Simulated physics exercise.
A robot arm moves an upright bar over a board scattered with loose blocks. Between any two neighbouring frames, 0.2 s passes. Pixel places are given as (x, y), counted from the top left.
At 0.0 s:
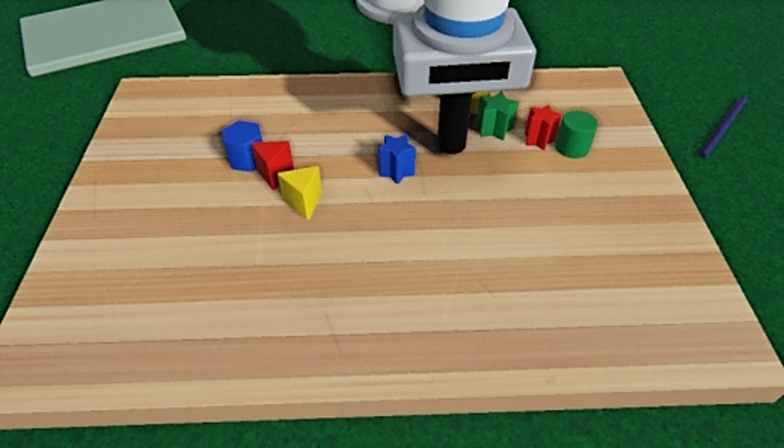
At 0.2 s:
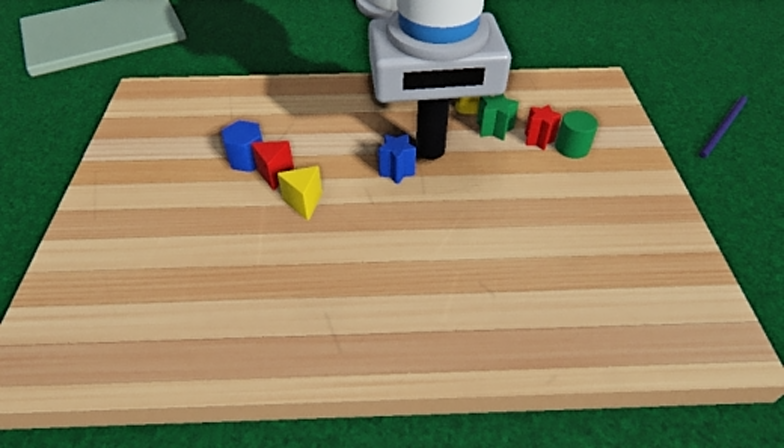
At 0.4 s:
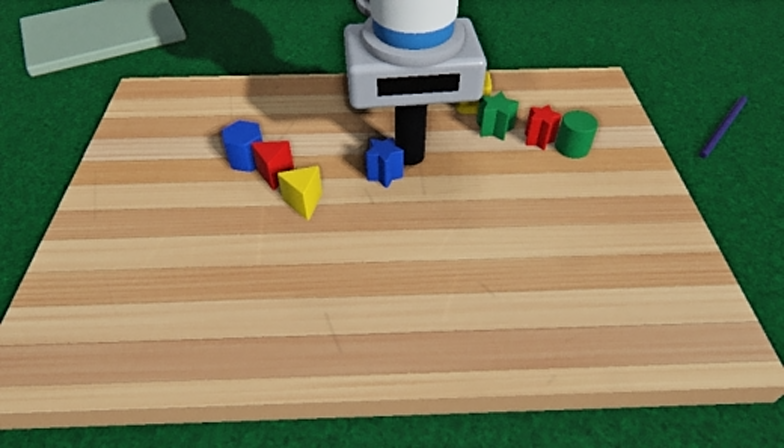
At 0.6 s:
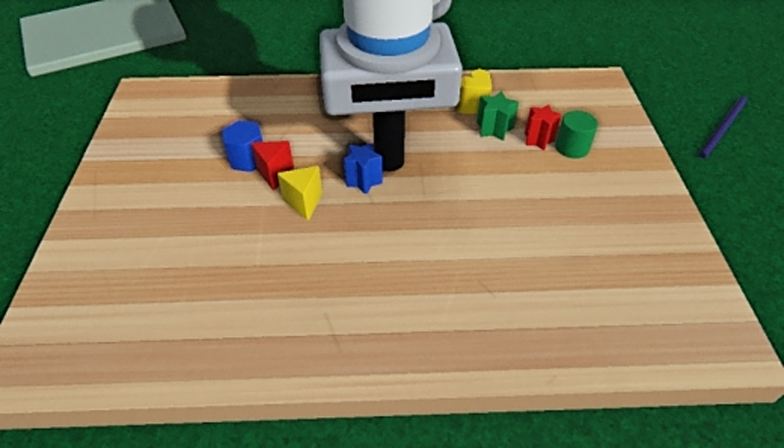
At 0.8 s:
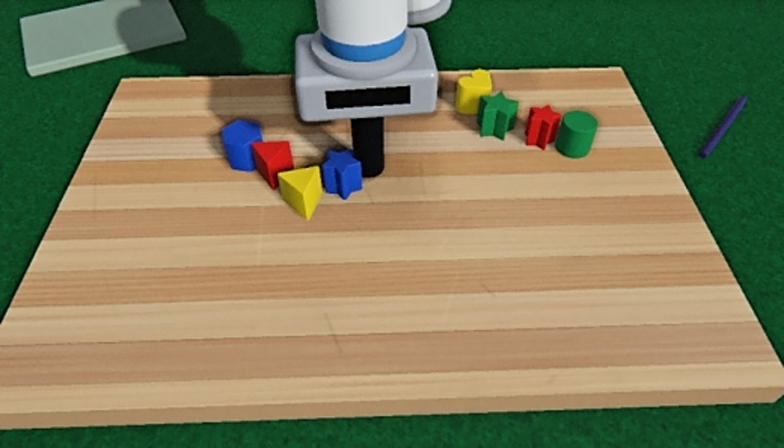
In this clip, a robot arm lowers no tool but slides its upright black bar leftward across a wooden board, meeting a blue star block and pushing it left until it sits beside the yellow three-sided block.
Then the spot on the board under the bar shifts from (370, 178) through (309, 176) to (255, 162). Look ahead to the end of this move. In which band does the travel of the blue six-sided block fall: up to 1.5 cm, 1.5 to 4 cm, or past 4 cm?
Travel: 1.5-4 cm.
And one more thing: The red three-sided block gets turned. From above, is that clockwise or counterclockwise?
From above, counter-clockwise.
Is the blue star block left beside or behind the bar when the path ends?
Yes
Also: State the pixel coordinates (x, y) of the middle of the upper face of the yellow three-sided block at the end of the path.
If I read the scene right, the answer is (275, 188).
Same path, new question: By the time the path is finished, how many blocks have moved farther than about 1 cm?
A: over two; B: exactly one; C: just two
Correct choice: A.
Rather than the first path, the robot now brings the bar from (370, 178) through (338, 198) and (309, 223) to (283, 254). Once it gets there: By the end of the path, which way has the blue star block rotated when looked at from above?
It turns round clockwise.
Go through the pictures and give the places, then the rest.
The first picture shows bar tip at (451, 145); block tops, blue six-sided block at (241, 132); red three-sided block at (269, 149); yellow three-sided block at (300, 177); blue star block at (397, 144).
The second picture shows bar at (430, 151); blocks unchanged.
The third picture shows bar at (410, 156); blue star block at (384, 148).
The fourth picture shows bar at (389, 162); blue star block at (362, 154).
The fifth picture shows bar at (369, 168); blue six-sided block at (241, 132); red three-sided block at (269, 149); yellow three-sided block at (300, 177); blue star block at (341, 160).
What follows on the original path. One third of the way, bar at (326, 169); yellow three-sided block at (279, 185), turned 60° anticlockwise; blue star block at (297, 162).
Two thirds of the way, bar at (287, 161); blue six-sided block at (234, 130), turned 20° clockwise; red three-sided block at (246, 152), turned 10° clockwise; yellow three-sided block at (275, 188), turned 95° anticlockwise; blue star block at (273, 164), turned 50° anticlockwise.
At the end, bar at (252, 152); blue six-sided block at (220, 124), turned 30° clockwise; red three-sided block at (227, 153), turned 55° anticlockwise; yellow three-sided block at (275, 188), turned 95° anticlockwise; blue star block at (272, 164), turned 55° anticlockwise.
